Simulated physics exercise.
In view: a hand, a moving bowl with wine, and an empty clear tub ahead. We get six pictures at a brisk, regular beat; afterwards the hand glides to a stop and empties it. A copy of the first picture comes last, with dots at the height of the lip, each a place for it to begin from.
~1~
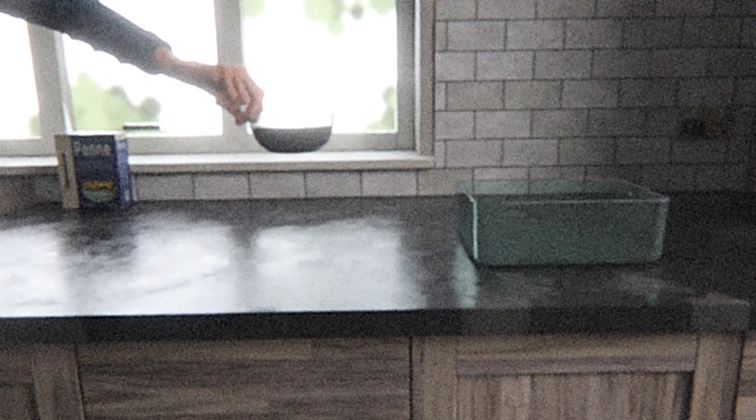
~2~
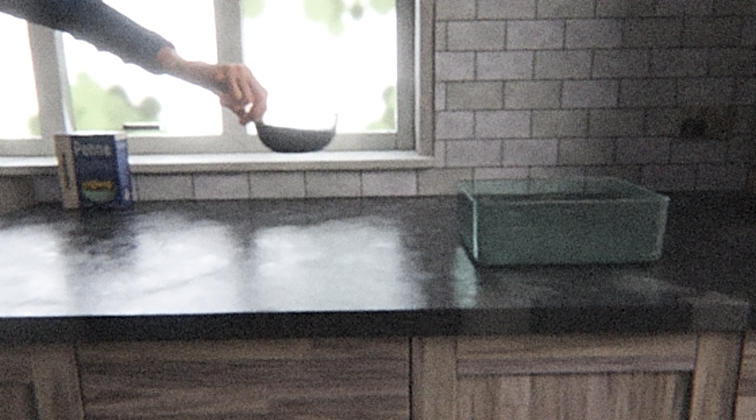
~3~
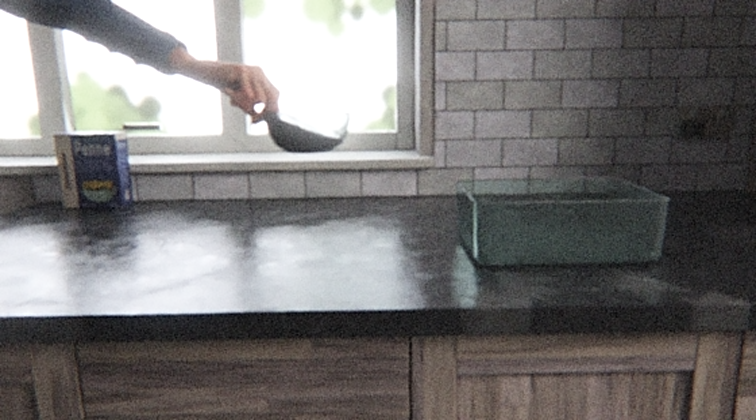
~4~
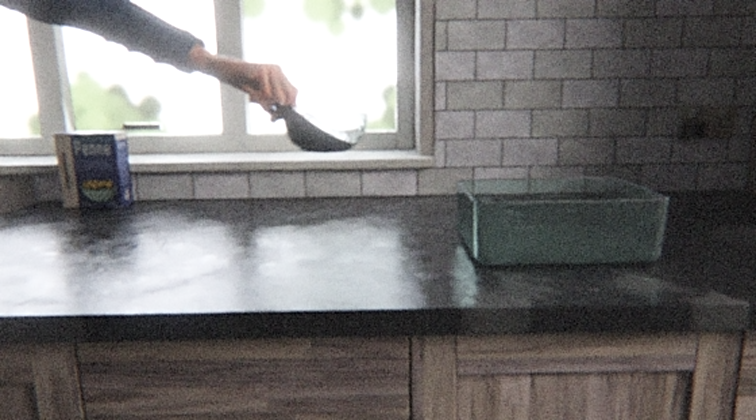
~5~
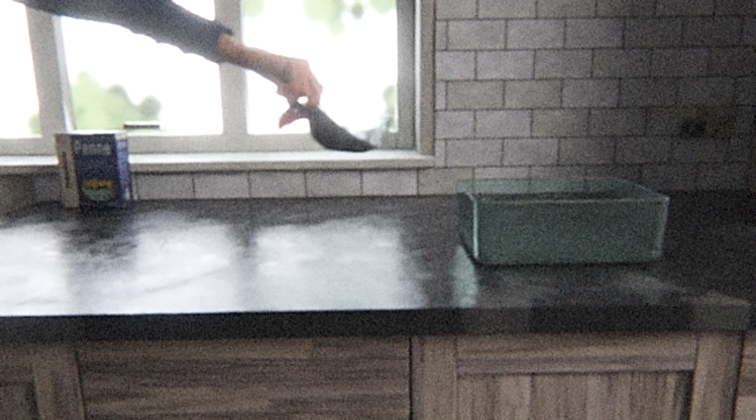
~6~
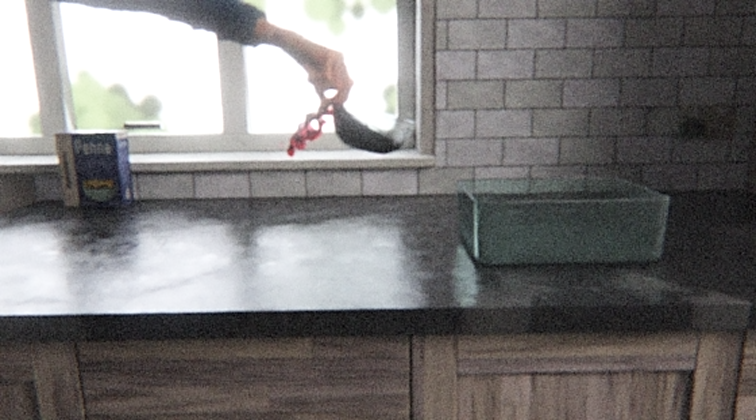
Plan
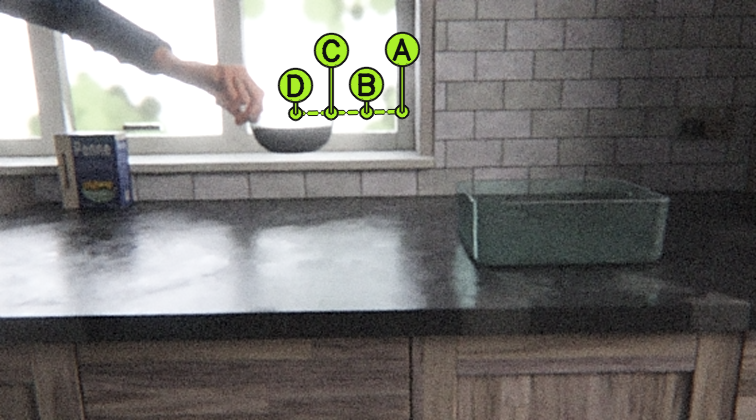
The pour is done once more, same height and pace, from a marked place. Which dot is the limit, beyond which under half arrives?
Spot D.
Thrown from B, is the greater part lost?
No, that is safe.
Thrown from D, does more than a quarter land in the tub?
Yes.
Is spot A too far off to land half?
No.
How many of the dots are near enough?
All of them.
On the marked copy, A at (402, 111); B at (366, 112); C at (331, 112); D at (295, 113).
For spot A, about 78 % lands in the tub, 13 % falls short and 8 % goes beside or beyond.
For spot B, about 83 % lands in the tub, 14 % falls short and 3 % goes beside or beyond.
For spot C, about 75 % lands in the tub, 18 % falls short and 7 % goes beside or beyond.
For spot D, about 63 % lands in the tub, 31 % falls short and 5 % goes beside or beyond.
